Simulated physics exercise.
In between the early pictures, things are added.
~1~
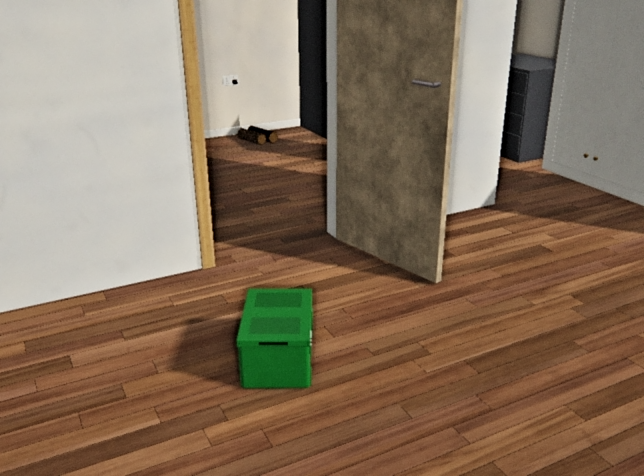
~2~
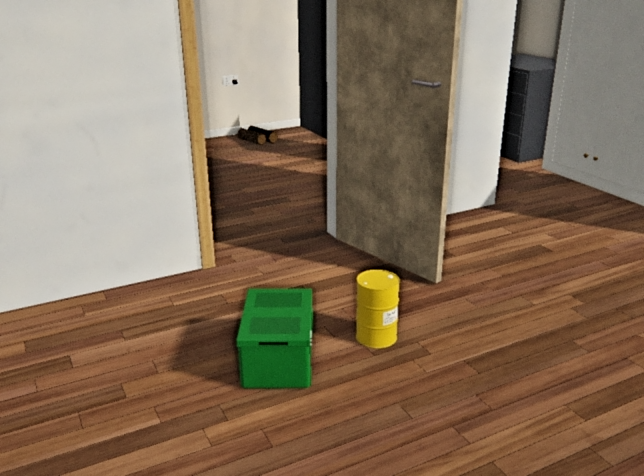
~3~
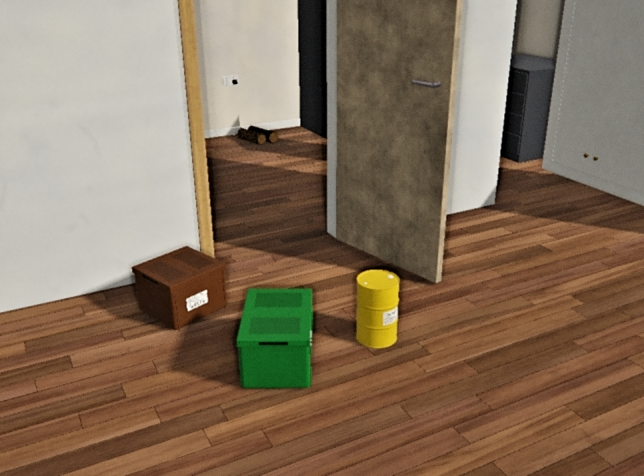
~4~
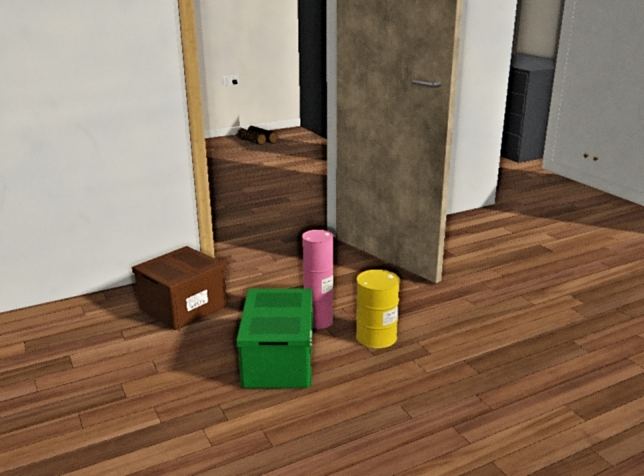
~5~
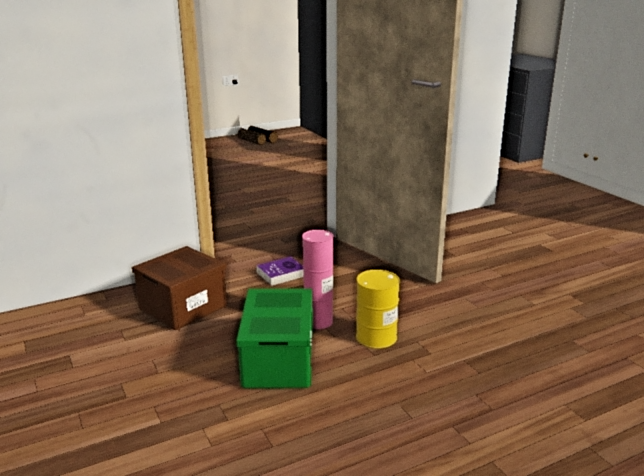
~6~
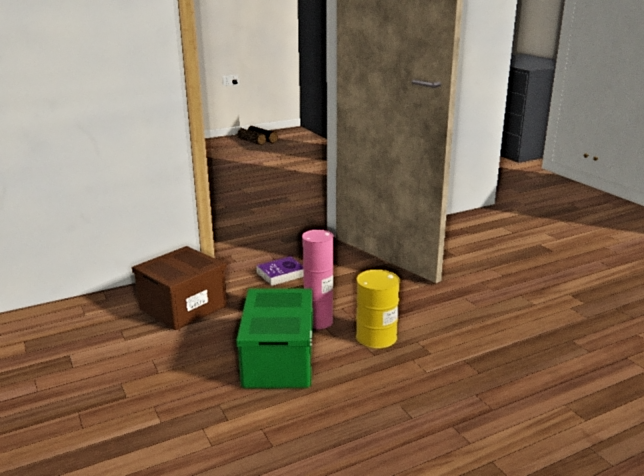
A door stood wide open and still behind a green tote on the wooden floor, while a yellow canister, a brown tote, a pink canister and a purple book appeared around it, one after another.
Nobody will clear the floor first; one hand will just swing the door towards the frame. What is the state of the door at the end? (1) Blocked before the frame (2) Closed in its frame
The answer is 2.
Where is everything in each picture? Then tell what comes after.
In the first picture, door wide open and still.
In the second picture, door wide open and still; yellow canister (377, 309).
In the third picture, door wide open and still; brown tote (181, 287); green tote (278, 337).
In the fourth picture, door wide open and still; yellow canister (377, 309); pink canister (318, 280).
In the fifth picture, door wide open and still; brown tote (181, 287); green tote (278, 337).
In the sixth picture, door wide open and still; purple book (281, 271); yellow canister (377, 309).
Then, 1.00 s later than the last frame, open by 77°.
Then, 2.00 s later than the last frame, open by 36°; purple book moved a little near (271, 269).
Then, 2.40 s later than the last frame, open by 23°; purple book moved about its own width near (255, 266).
Then, 2.90 s later than the last frame, open by 7°; purple book moved about its own width near (240, 256).
When it is over, open by 0°; moved from the start, purple book; the other 4 as before. End places, in pixels of the last picture, purple book near (236, 250).
